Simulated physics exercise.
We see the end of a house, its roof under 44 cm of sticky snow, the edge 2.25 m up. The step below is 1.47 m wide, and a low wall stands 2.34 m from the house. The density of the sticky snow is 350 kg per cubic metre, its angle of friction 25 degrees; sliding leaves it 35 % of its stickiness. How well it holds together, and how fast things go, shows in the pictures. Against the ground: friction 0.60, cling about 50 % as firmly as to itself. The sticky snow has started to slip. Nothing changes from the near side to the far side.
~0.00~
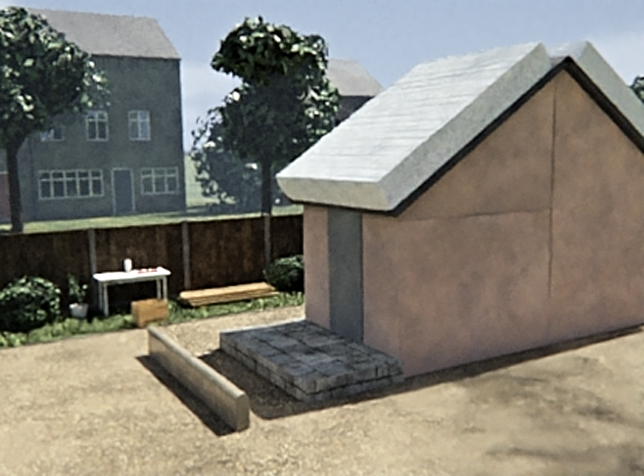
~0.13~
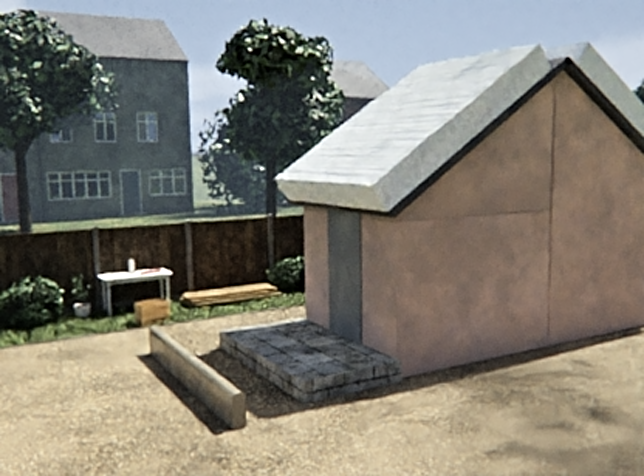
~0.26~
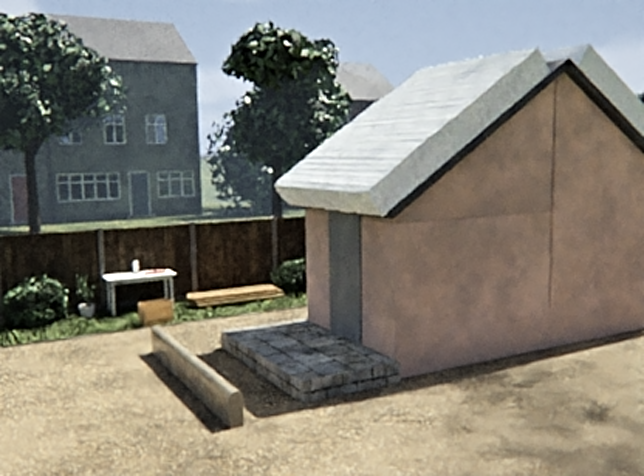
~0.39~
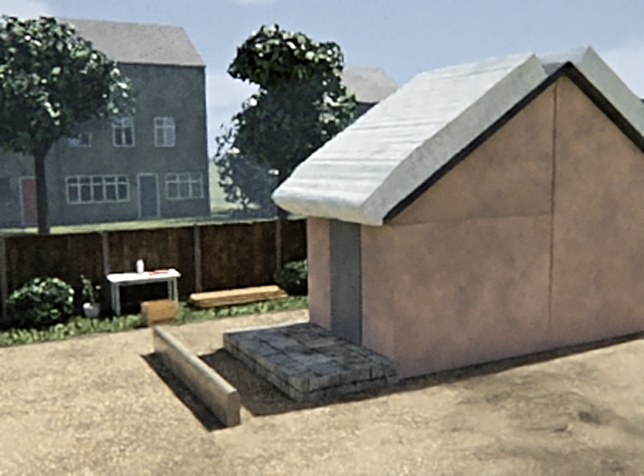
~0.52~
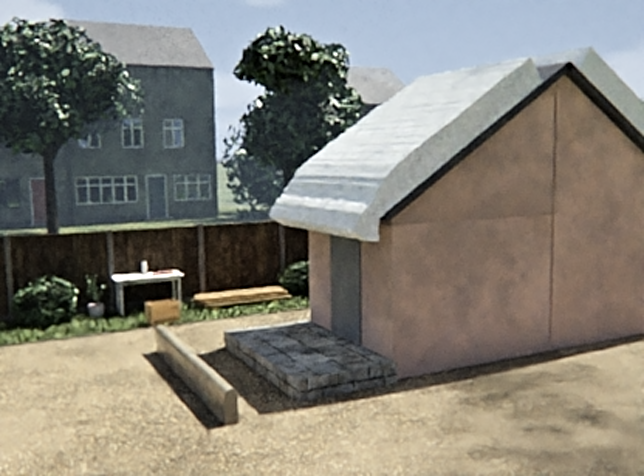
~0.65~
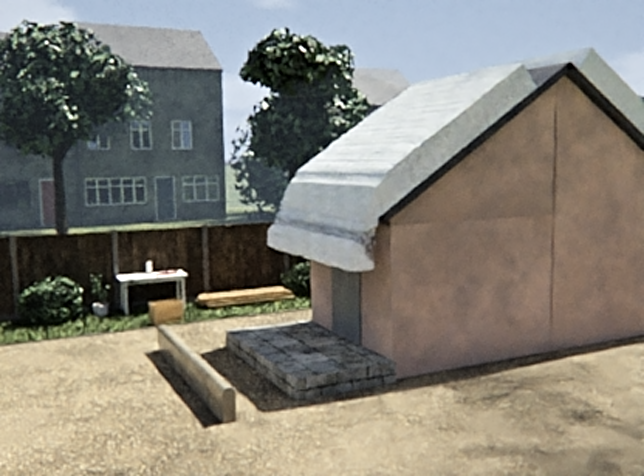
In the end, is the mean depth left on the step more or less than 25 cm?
The mean depth left on the step is more than 25 cm.
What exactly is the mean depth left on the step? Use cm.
About 34 cm.
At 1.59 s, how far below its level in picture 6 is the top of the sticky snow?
Some 1.1 m.
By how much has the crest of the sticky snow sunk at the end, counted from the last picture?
Some 3.5 m.
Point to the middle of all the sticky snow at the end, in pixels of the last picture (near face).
Near (249, 385).
By 1.08 s, 80 % of the snow is still up on the roof and 20 % is falling or down.
By 1.59 s, 47 % of the snow is still up on the roof and 53 % is falling or down.
By 2.09 s, none of the snow is still up on the roof and all is falling or down.
By 2.60 s, none of the snow is still up on the roof and all is falling or down.
By 3.50 s, at the end, none of the snow is still up on the roof and the snow on the step is 34 cm deep on average.
